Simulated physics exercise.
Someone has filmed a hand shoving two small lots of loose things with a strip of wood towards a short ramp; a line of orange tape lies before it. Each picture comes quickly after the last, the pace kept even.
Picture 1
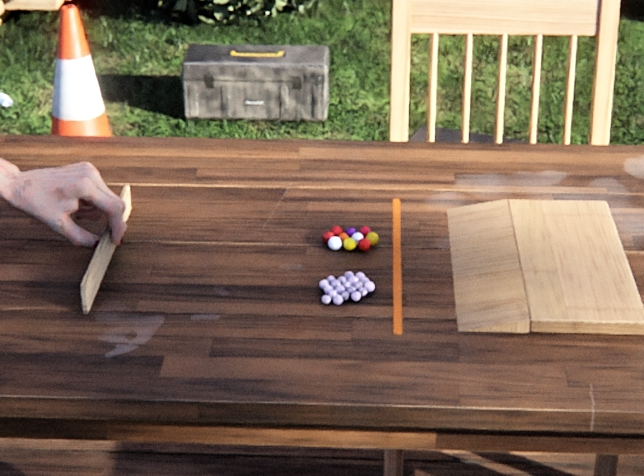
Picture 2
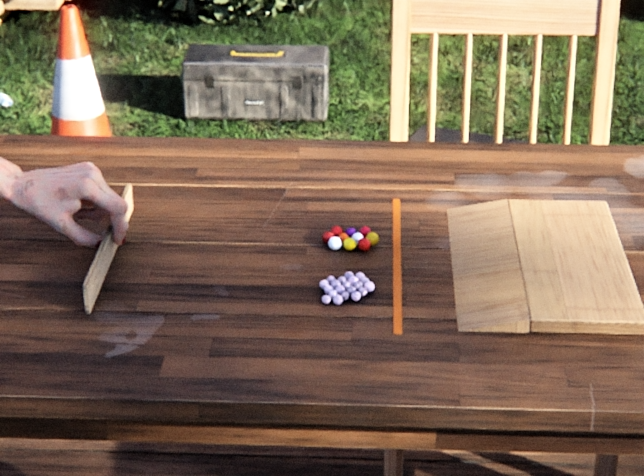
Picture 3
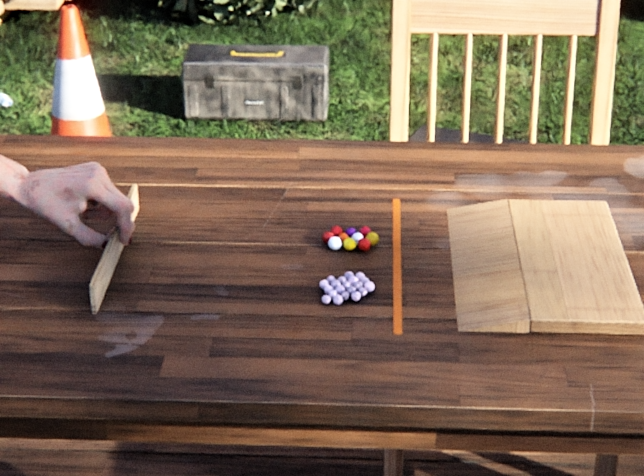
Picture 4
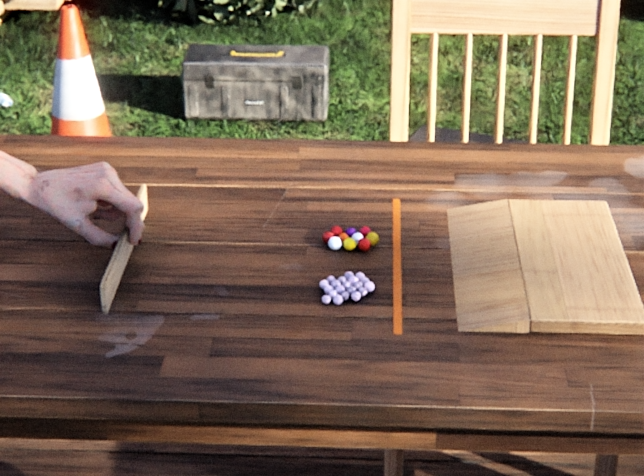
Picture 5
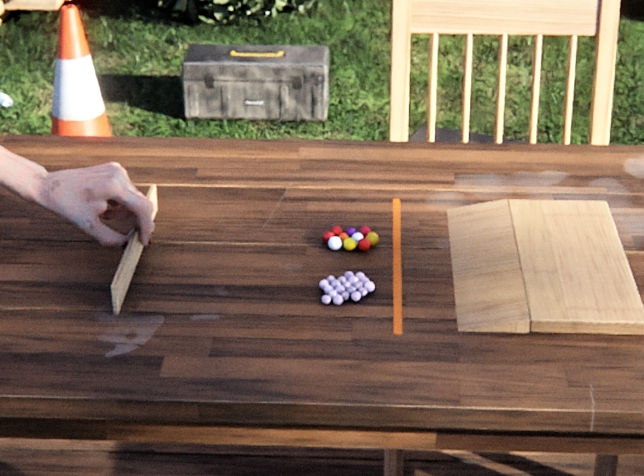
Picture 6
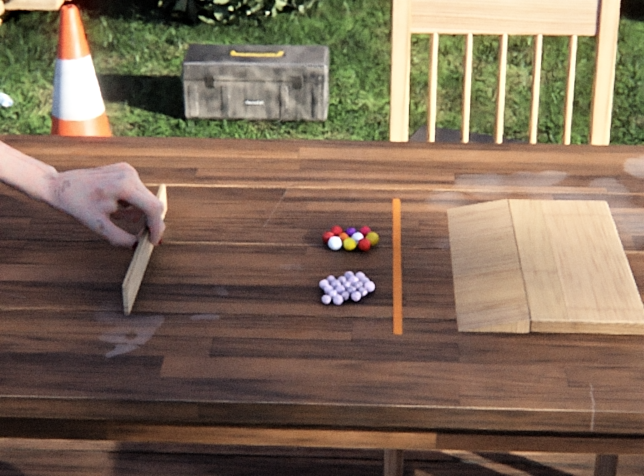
In the video, a hand slides an upright strip of wood a short way rightward across a wooden table, while two small clusters of glass marbles and sugar pearls stay still beside orange tape and a low ramp.
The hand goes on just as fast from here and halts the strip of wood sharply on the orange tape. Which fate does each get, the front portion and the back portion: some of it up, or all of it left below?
The front portion all left below, the back portion all left below.
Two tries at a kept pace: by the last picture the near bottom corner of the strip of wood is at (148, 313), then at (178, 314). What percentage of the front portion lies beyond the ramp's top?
Try 1: Around 0 percent; try 2: Around 10 percent.
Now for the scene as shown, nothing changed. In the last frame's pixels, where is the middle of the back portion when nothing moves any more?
Resting centre, last frame: Approx. (418, 244) px.
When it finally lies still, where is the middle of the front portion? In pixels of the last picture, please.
It ends up roughly at pixel (447, 294).
Then, 0.75 s after the last picture, strip of wood still moving, near (277, 234); front portion all short of the ramp; back portion all short of the ramp.
Then, 1.52 s after the last picture, strip of wood stopped at the orange tape; front portion all short of the ramp; back portion all short of the ramp.
Then, 1.80 s after the last picture, strip of wood stopped at the orange tape; front portion a small part on the ramp, most short of the ramp; back portion about a third on the ramp, about two thirds short of the ramp.
By the end, strip of wood stopped at the orange tape; front portion none past the top, a small part on the ramp, nearly all short of the ramp; back portion none past the top, all short of the ramp.
